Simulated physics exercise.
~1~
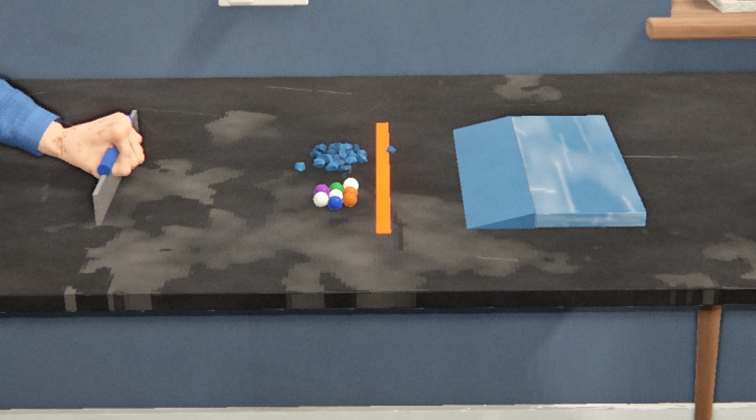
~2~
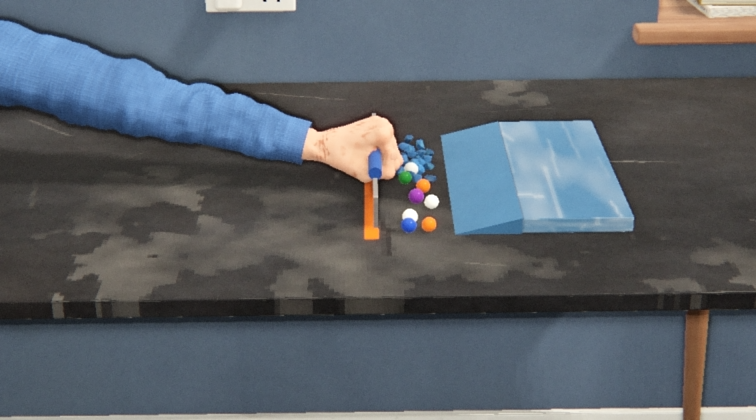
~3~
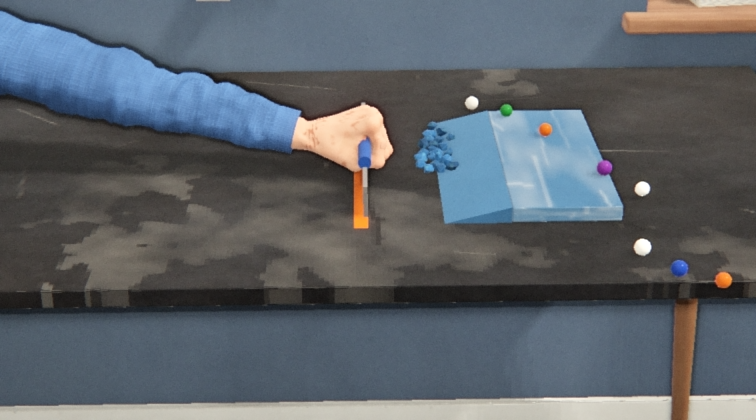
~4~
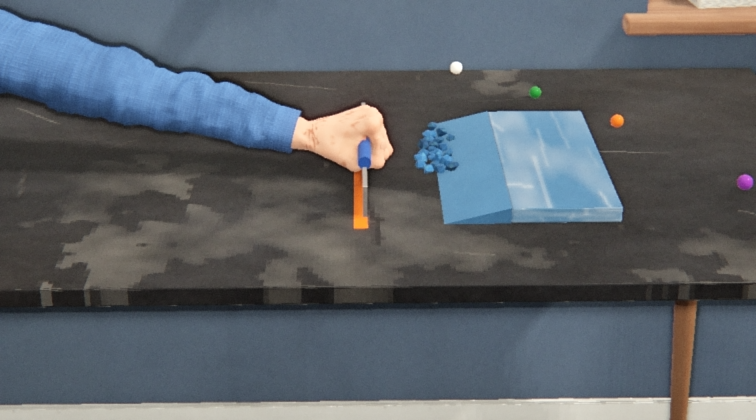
A hand-pushed scraper stops at orange tape; balls roll beyond the ramp's top, blue chunks don't.
